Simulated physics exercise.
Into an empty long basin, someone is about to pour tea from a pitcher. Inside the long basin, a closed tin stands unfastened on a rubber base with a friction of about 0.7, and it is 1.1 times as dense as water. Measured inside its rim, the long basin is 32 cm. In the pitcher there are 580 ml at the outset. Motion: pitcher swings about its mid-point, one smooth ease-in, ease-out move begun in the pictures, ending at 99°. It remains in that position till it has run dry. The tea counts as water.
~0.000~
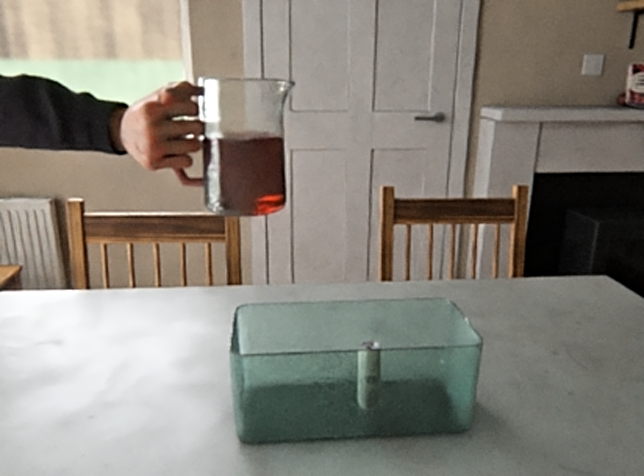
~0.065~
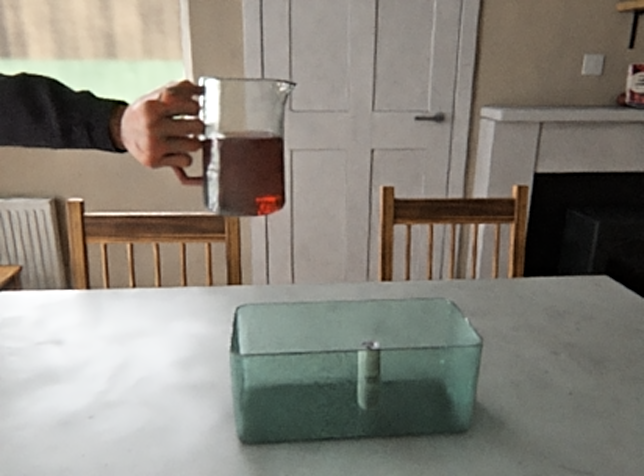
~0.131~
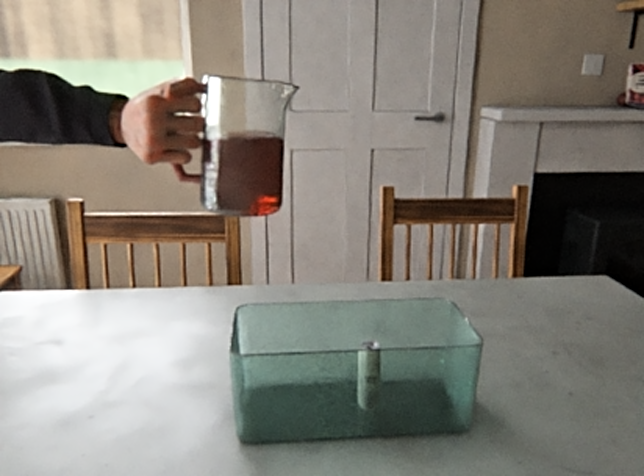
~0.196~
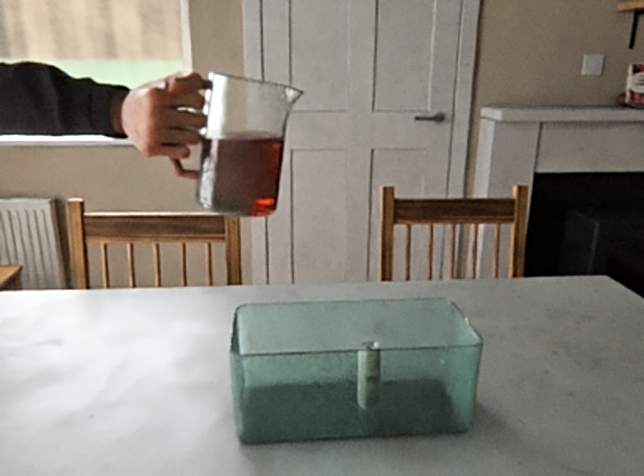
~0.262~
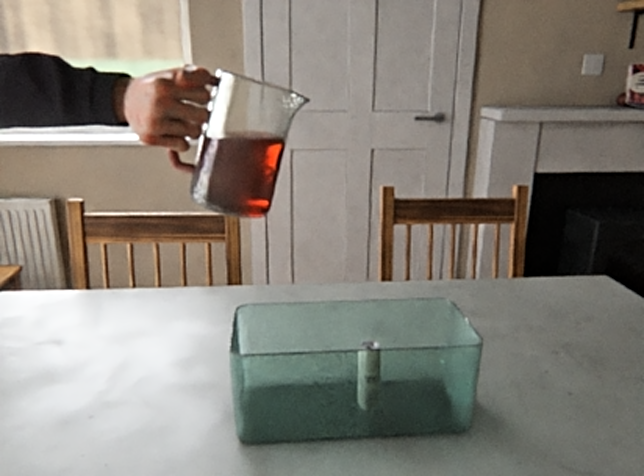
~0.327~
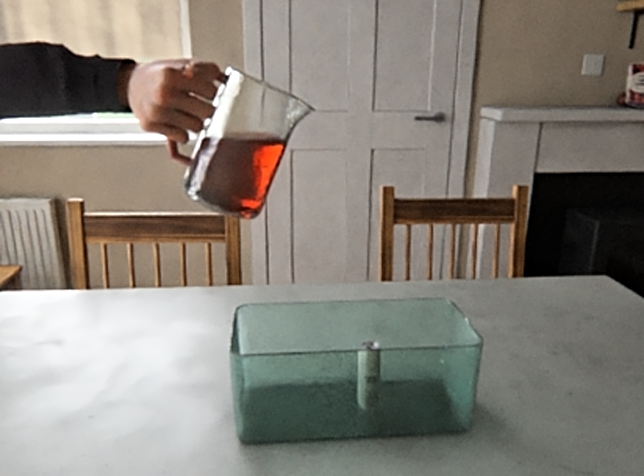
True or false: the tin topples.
False.
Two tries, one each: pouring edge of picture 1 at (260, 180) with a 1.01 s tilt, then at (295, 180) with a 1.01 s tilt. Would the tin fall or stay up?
The tin stays vertical the first time and overturns the second time.
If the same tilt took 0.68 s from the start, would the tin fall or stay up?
Outcome - the tin stays erect.
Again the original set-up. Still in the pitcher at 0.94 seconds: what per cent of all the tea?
Remaining share: Approx. 54 %.
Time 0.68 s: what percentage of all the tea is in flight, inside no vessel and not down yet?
Near 3 per cent of it all.
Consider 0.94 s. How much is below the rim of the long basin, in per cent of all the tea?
The share is close to 14 percent.
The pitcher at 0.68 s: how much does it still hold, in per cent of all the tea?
Portion remaining: Approx. 96 per cent.
By 0.68 s the tilt is 75° and 97 per cent is still to pour; the tin stands where it began.
By 0.94 s the tilt is 98° and 54 per cent is still to pour; the tin stands where it began.
By 1.21 s the tilt is 99° and 17 per cent is still to pour; the tin stands where it began.
By 1.51 s the tilt is 99° and 4 per cent is still to pour; the tin stands where it began.
At rest the tin stands where it began.
